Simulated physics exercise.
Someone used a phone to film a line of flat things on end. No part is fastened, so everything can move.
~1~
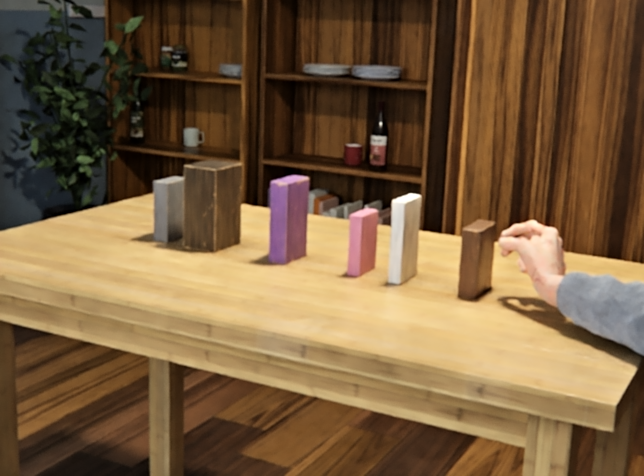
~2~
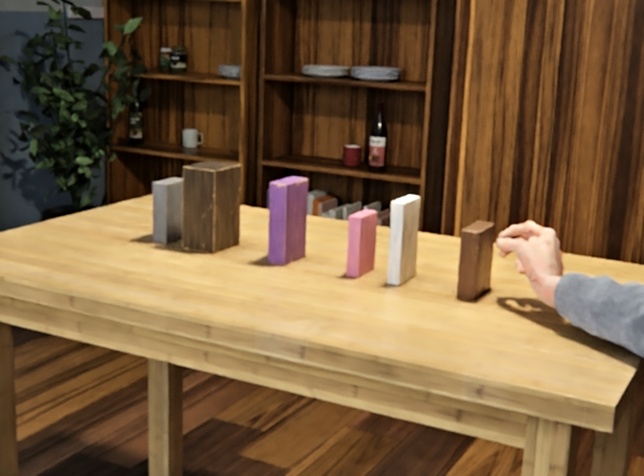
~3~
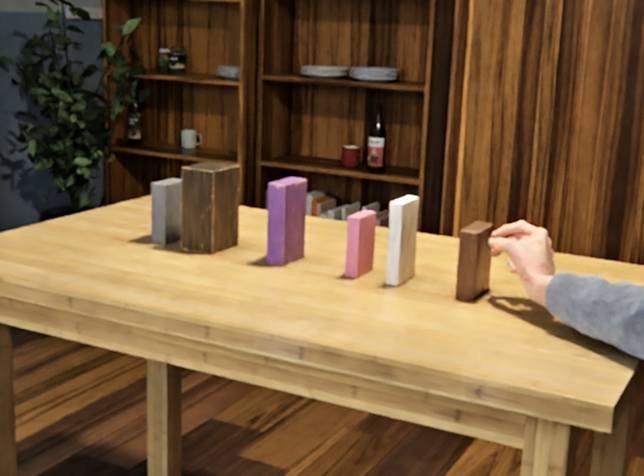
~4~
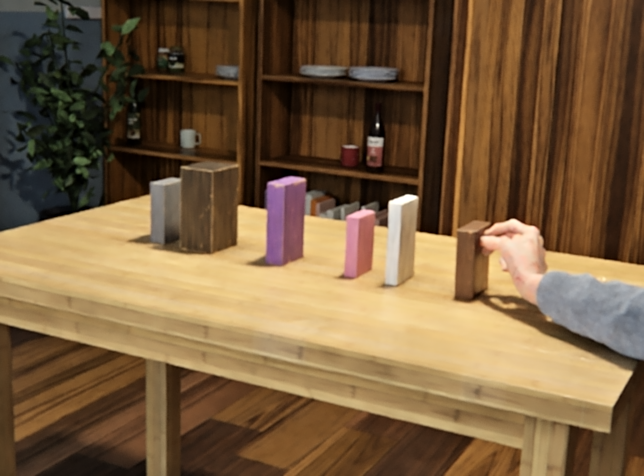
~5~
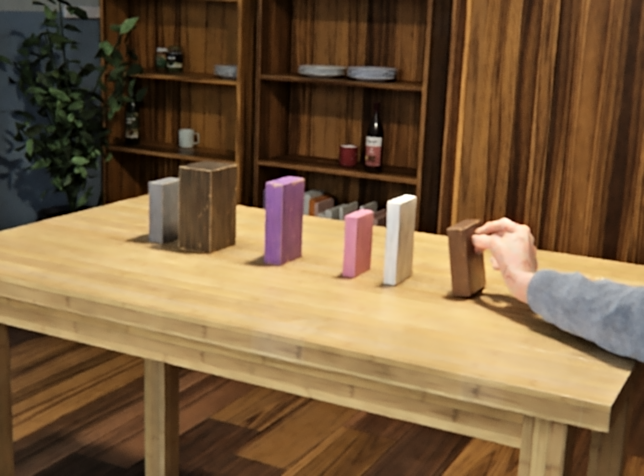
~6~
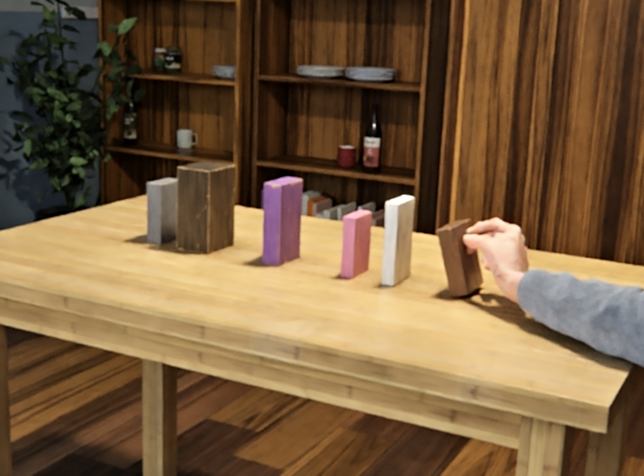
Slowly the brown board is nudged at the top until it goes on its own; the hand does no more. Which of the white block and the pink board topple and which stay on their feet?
Most likely the white block is a casualty, most likely the pink board is a casualty.
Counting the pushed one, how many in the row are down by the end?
3.
Then, 0.30 s later than the last frame, brown board 90° over; white block moved a little near (389, 239).
Then, 0.50 s later than the last frame, brown board 90° over; white block tilted by 36° near (368, 240); pink board tilted by 20° near (348, 242).
Then, 0.60 s later than the last frame, brown board 90° over; white block tilted by 71° near (353, 254); pink board tilted by 71° near (327, 253).
Then, 0.70 s later than the last frame, brown board 90° over; white block on its side near (340, 251); pink board on its side near (318, 260).
When it is over, lying over on the table, white block and pink board; the other 2 as before. End places, in pixels of the last picture, white block near (336, 251), pink board near (317, 261).
